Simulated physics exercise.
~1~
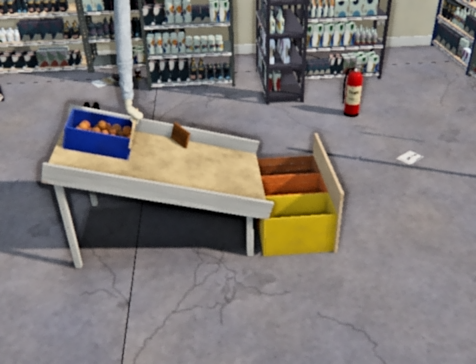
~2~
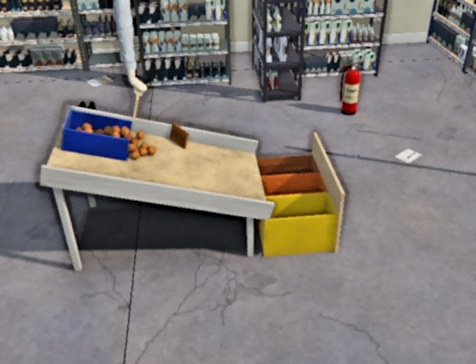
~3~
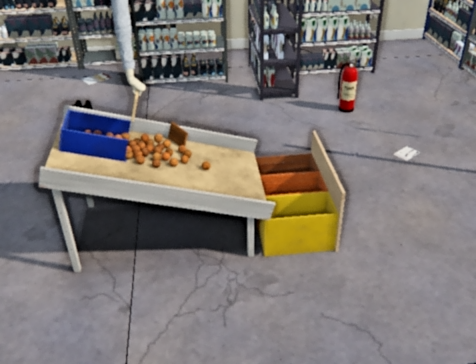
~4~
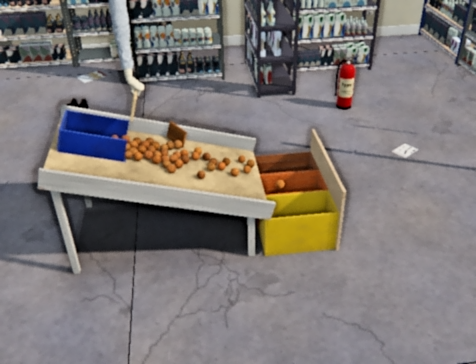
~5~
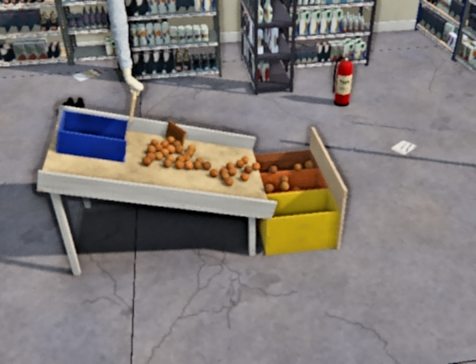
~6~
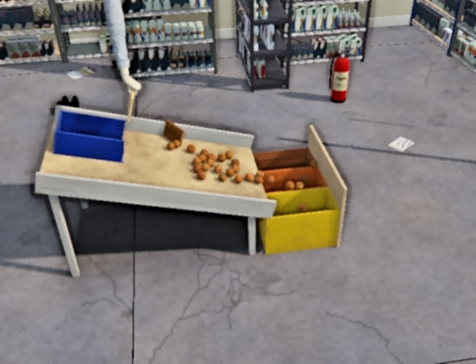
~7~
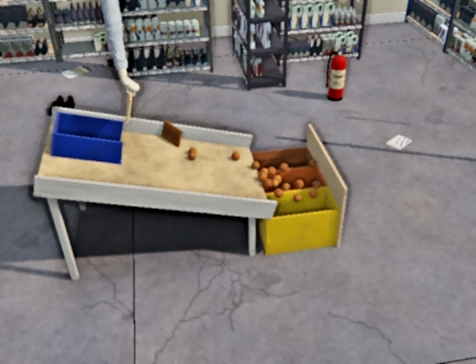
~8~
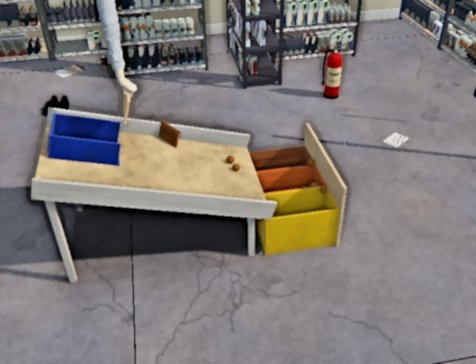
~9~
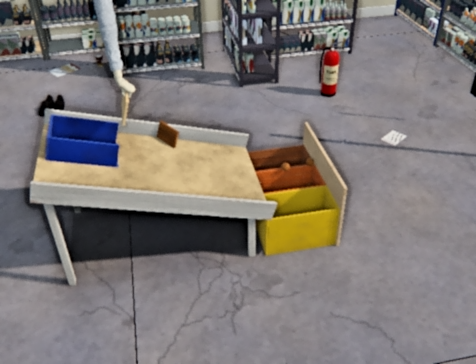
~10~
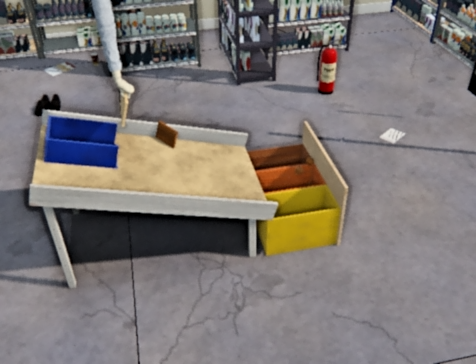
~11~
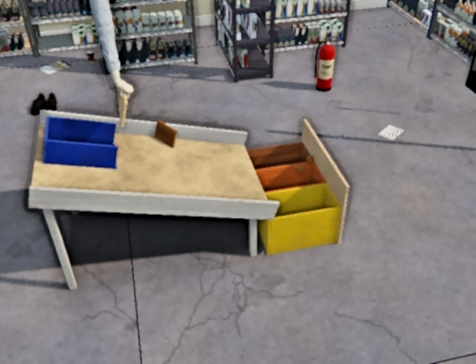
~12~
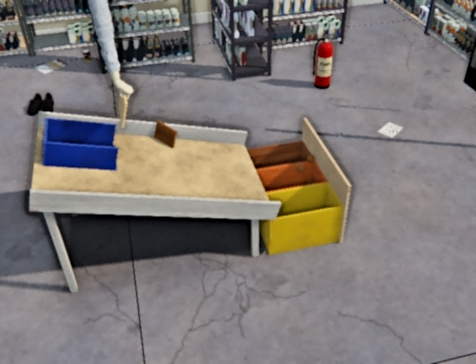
The video shows a hand lifting a gate at a blue pen on a sloping table, releasing small round orange-brown onions that roll right past an angled board into the bins beyond, most dropping into the orange middle one, until the pen and slope are empty.
